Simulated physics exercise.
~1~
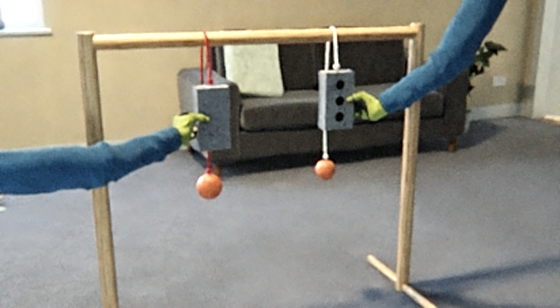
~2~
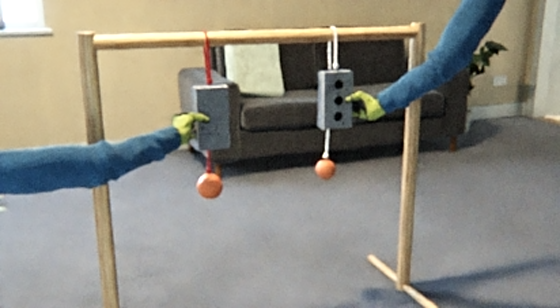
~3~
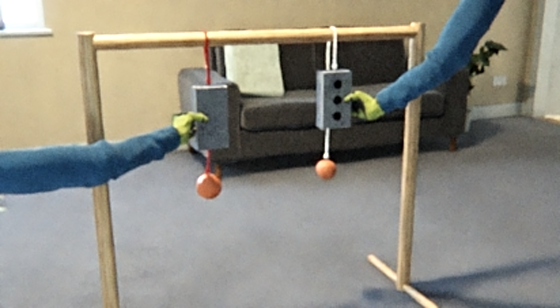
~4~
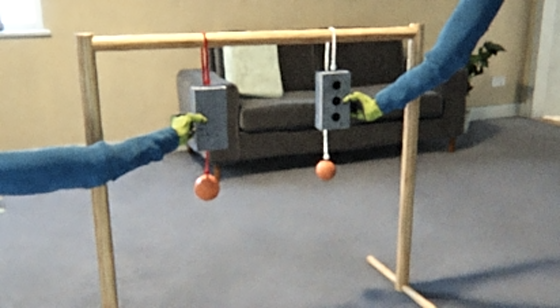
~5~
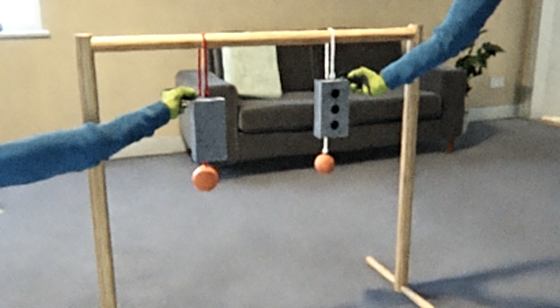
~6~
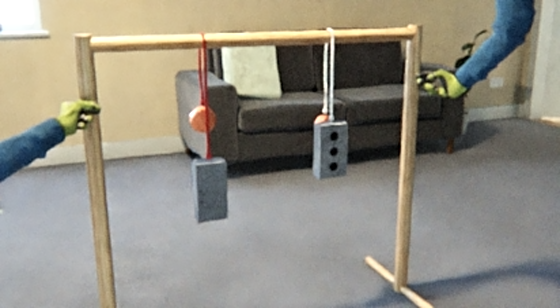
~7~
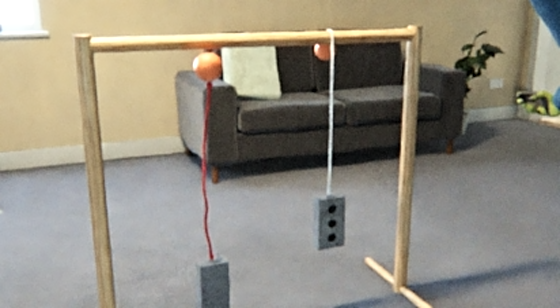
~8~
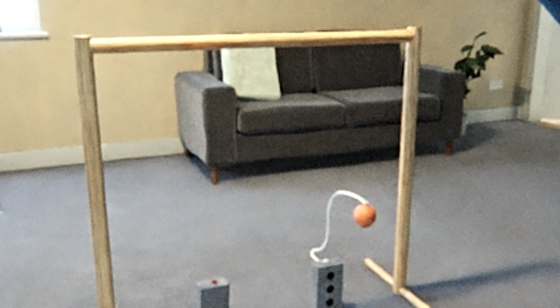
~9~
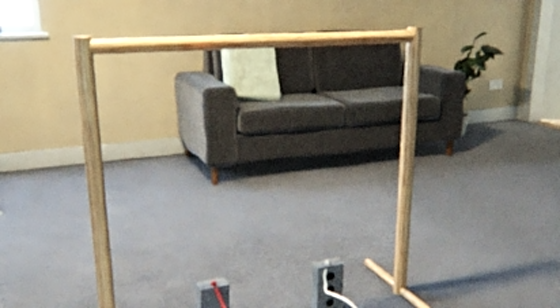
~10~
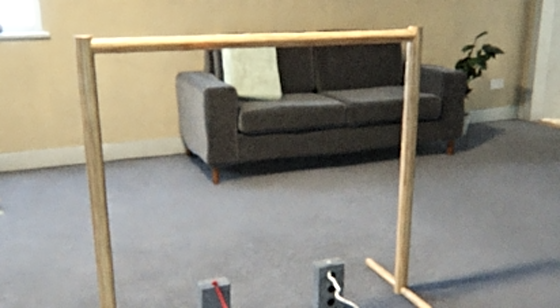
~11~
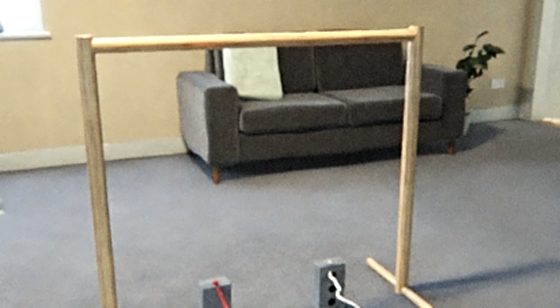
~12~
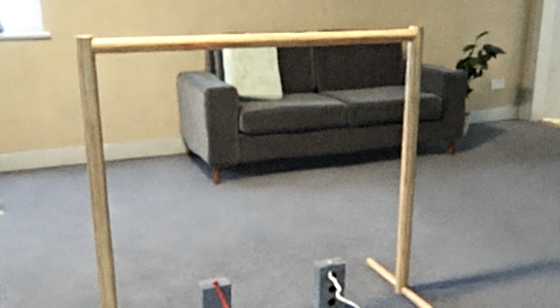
Gloved hands release two grey blocks roped to orange balls, and both drop to the floor.
